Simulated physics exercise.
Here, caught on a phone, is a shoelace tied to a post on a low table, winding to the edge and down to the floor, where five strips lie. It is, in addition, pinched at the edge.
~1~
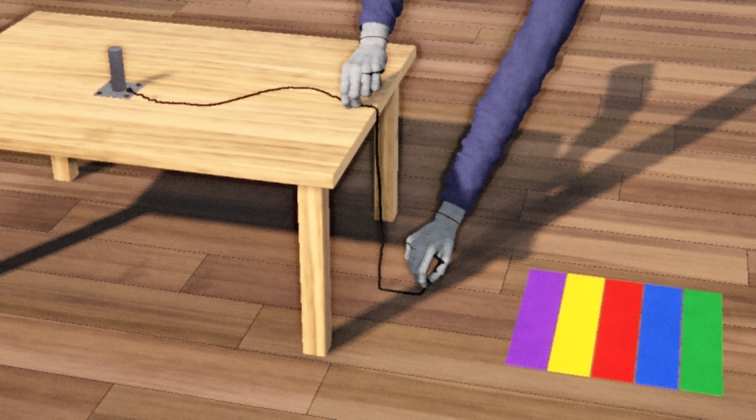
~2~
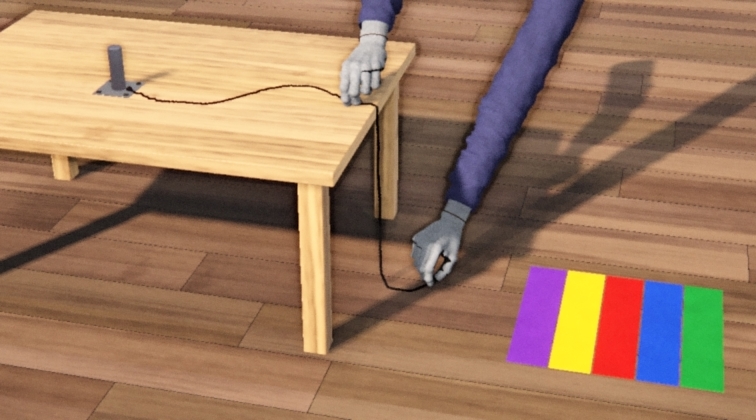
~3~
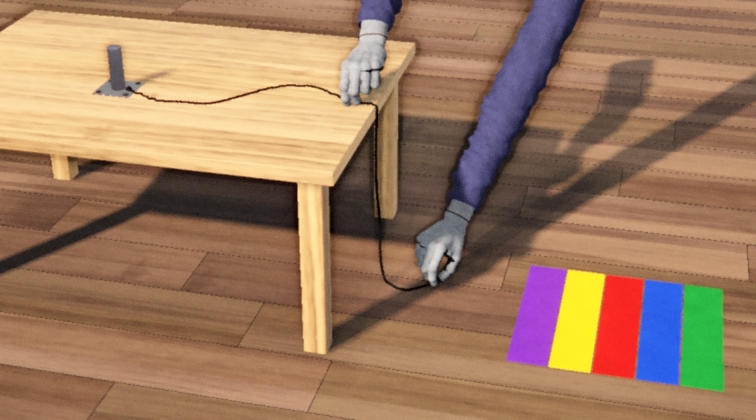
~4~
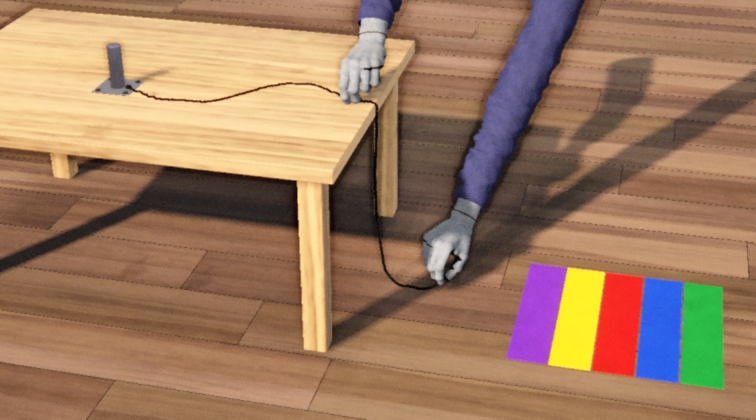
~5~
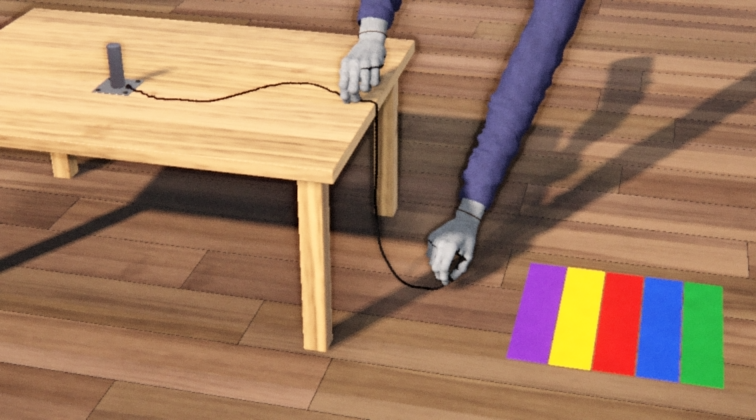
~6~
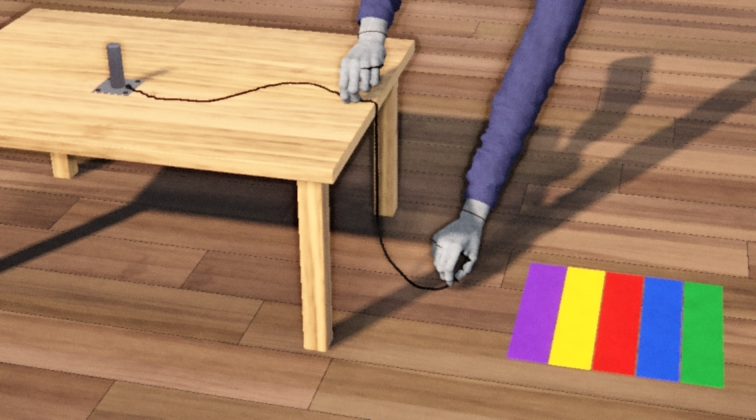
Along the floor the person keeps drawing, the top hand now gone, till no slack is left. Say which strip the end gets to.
It gets to the red strip.
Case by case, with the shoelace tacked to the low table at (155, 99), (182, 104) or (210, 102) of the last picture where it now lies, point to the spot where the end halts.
Taking them in turn, I'd expect around (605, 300), (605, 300) and finally (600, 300).
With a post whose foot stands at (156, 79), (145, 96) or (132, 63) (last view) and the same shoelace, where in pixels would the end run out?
In that order: (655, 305), (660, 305) and (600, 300).
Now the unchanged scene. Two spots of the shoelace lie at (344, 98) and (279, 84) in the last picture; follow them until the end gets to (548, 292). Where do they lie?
The first one ends up at (380, 119) and the second one at (306, 98).
Early on, end near (548, 292); over purple.
Midway, end near (593, 298); over yellow.
At the end of the slack, end near (620, 301); over red. Over red.
